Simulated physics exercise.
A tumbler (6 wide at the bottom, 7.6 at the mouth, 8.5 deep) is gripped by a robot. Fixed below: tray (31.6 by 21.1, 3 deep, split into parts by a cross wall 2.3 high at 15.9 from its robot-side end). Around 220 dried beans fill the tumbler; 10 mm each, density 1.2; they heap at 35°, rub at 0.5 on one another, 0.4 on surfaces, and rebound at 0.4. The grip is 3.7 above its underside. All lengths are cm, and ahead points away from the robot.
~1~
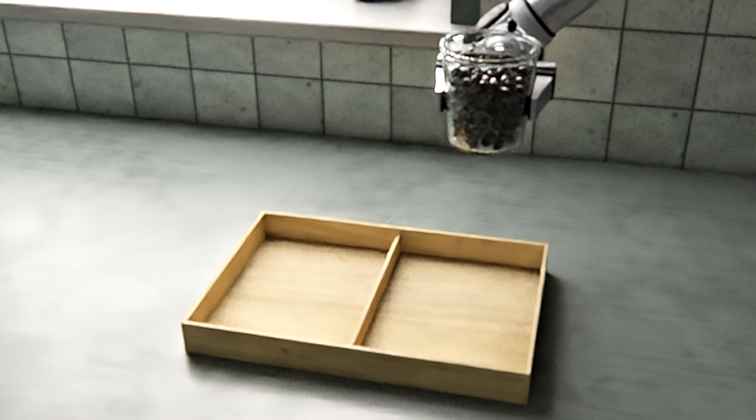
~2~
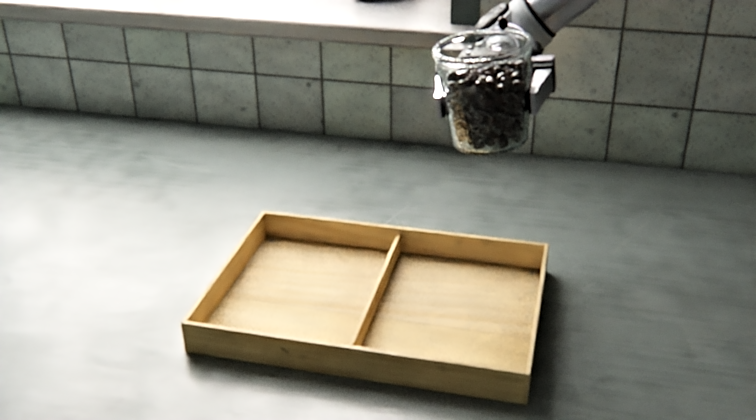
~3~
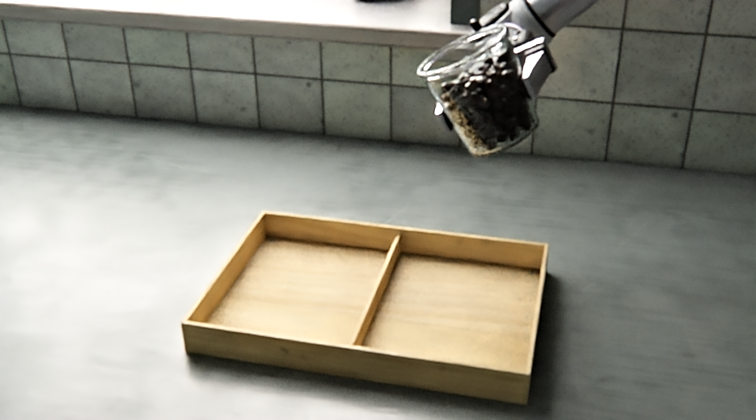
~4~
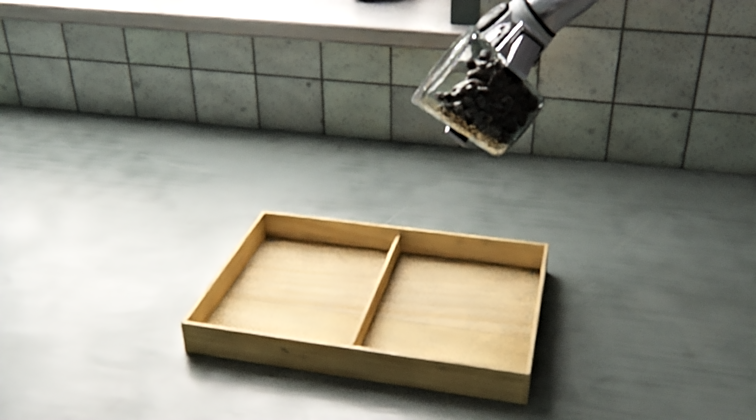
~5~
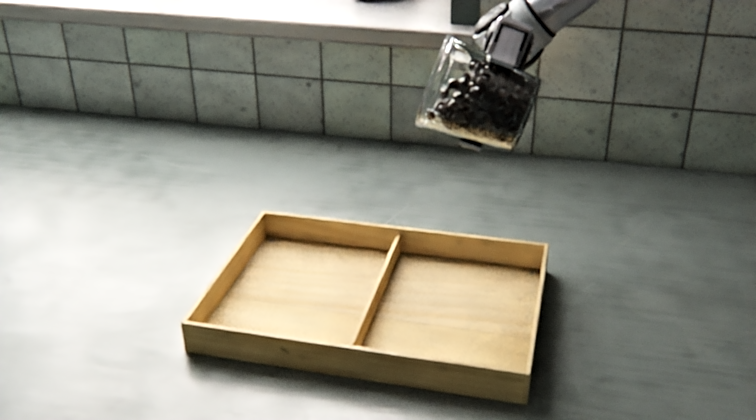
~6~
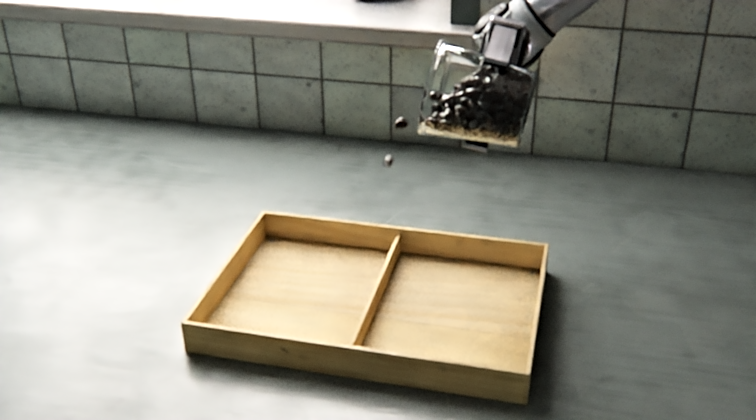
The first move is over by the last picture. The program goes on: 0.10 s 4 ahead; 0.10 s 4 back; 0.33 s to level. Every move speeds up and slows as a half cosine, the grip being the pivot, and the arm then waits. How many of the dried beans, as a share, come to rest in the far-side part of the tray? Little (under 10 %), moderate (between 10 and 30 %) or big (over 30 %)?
In the far-side part of the tray the share is big, over 30 %.
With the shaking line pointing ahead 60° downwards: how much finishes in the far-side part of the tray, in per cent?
About 15 per cent.
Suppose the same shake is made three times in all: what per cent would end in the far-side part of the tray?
It would be near 75 per cent.
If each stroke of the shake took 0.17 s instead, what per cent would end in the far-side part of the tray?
Then about 20 per cent.
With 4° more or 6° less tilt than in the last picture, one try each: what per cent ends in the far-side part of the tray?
Some 70 and 45 per cent.
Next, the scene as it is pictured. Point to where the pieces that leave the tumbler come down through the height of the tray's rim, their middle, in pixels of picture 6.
Around (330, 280).
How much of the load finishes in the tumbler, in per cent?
Some 30 per cent.
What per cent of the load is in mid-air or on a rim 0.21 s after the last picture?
About 50 per cent.
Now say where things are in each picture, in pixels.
The first picture shows tumbler middle at (487, 95), level; upper third of the load around (490, 80), from x 455 to 525, top at y 25; 216 in the tumbler.
The second picture shows tumbler middle at (487, 95), tilted 8° forward; upper third of the load around (490, 81), from x 450 to 520, top at y 25.
The third picture shows tumbler middle at (484, 95), tilted 28° forward; upper third of the load around (491, 80), from x 445 to 530, top at y 25.
The fourth picture shows tumbler middle at (482, 97), tilted 53° forward; upper third of the load around (487, 82), from x 435 to 535, top at y 55.
The fifth picture shows tumbler middle at (481, 99), tilted 73° forward; upper third of the load around (490, 84), from x 430 to 530, top at y 65.
The sixth picture shows tumbler middle at (481, 99), tilted 81° forward; upper third of the load around (495, 88), from x 390 to 525, top at y 70; 215 in the tumbler, 1 in flight or on a rim.
Then, 0.21 s after the last picture, tilted 81° forward, highest piece 24 above the table; 107 in the tumbler, 2 in the far-side part, 107 in flight or on a rim.
Then, 0.42 s after the last picture, tilted 19° forward, highest piece 28 above the table; 119 in the far-side part, 70 in the tumbler, 23 in the robot-side part, 4 in flight or on a rim.
Then, 0.73 s after the last picture, level, highest piece 25 above the table; 123 in the far-side part, 70 in the tumbler, 23 in the robot-side part.
Then, 1.78 s after the last picture, level, highest piece 25 above the table; 123 in the far-side part, 70 in the tumbler, 23 in the robot-side part.
Final count, 123 in the far-side part, 70 in the tumbler, 23 in the robot-side part. That is 57 % in the far-side part of the tray.
